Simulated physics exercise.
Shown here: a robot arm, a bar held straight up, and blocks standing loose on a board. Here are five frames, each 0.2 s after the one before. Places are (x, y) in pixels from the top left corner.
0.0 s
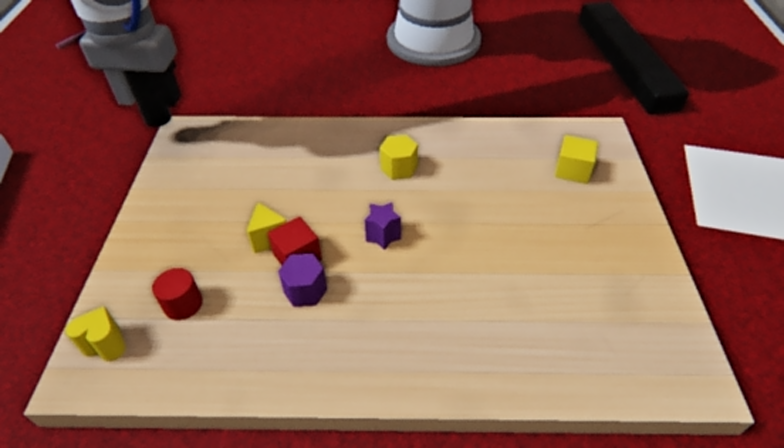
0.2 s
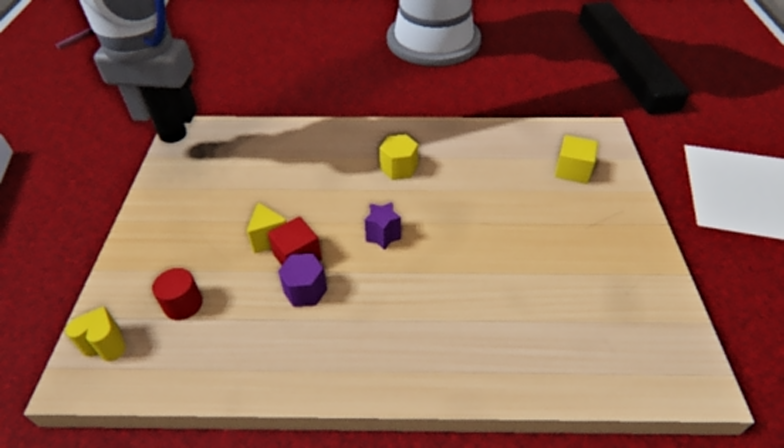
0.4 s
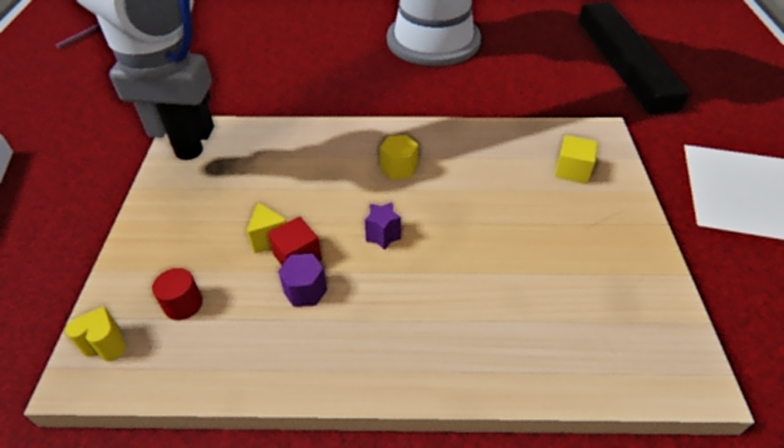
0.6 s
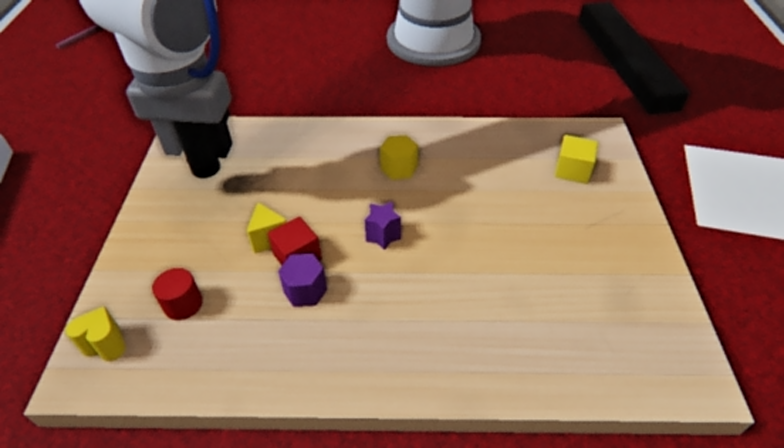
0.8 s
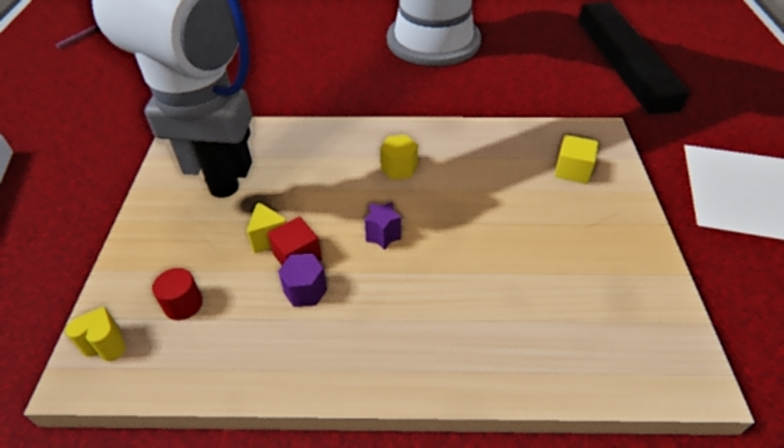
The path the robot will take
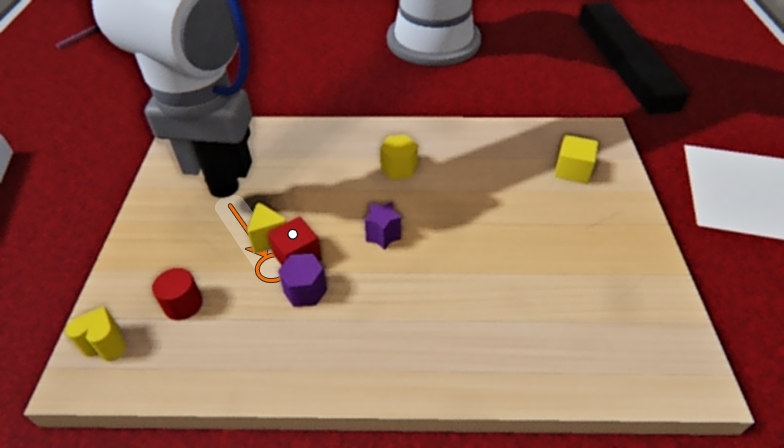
A pale wooden board lies on a red surface, seen from above and in front by a still camera. Yellow, red and purple blocks sit loose on it, several clustered left of centre, with a yellow cube at upper right and a white sheet beyond. From the upper left, a grey and white robot arm moves its upright black bar down and rightward toward the yellow triangle, while every block stays put.
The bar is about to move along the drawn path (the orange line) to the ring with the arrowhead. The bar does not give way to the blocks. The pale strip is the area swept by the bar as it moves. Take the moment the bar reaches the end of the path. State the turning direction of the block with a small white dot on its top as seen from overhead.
Overhead view: Clockwise.
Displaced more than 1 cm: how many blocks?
I'd say two blocks get moved.
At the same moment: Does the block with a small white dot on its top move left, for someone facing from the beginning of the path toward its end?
Short answer: Yes.
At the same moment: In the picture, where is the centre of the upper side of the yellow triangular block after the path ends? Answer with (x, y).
It will likely be found at (286, 217).
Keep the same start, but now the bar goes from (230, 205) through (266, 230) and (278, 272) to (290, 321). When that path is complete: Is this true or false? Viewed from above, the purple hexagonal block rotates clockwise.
Answer: True.
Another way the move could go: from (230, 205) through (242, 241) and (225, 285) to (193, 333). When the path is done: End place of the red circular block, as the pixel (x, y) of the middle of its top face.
That would be at about pixel (148, 301).
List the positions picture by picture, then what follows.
The first picture shows bar's lower end (159, 120); red circular block (172, 283); yellow triangular block (264, 217); red square piece (293, 234); purple hexagonal block (301, 269).
The second picture shows bar (174, 136); blocks still.
The third picture shows bar (189, 152); blocks still.
The fourth picture shows bar (206, 170); blocks still.
The fifth picture shows bar (225, 189); red circular block (172, 283); yellow triangular block (264, 217); red square piece (293, 234); purple hexagonal block (301, 269).
Drawn move, straight from (230, 205) to (274, 267); the dot is on the red square piece.
What follows on the original path. One third of the way, bar (239, 209); nothing pushed yet.
Two thirds of the way, bar (254, 230); yellow triangular block (282, 218); red square piece (303, 237), turned 15° clockwise.
At the end, bar (269, 251); red circular block still; yellow triangular block (286, 217), turned 30° anticlockwise; red square piece (311, 238), turned 30° clockwise; purple hexagonal block (304, 271).
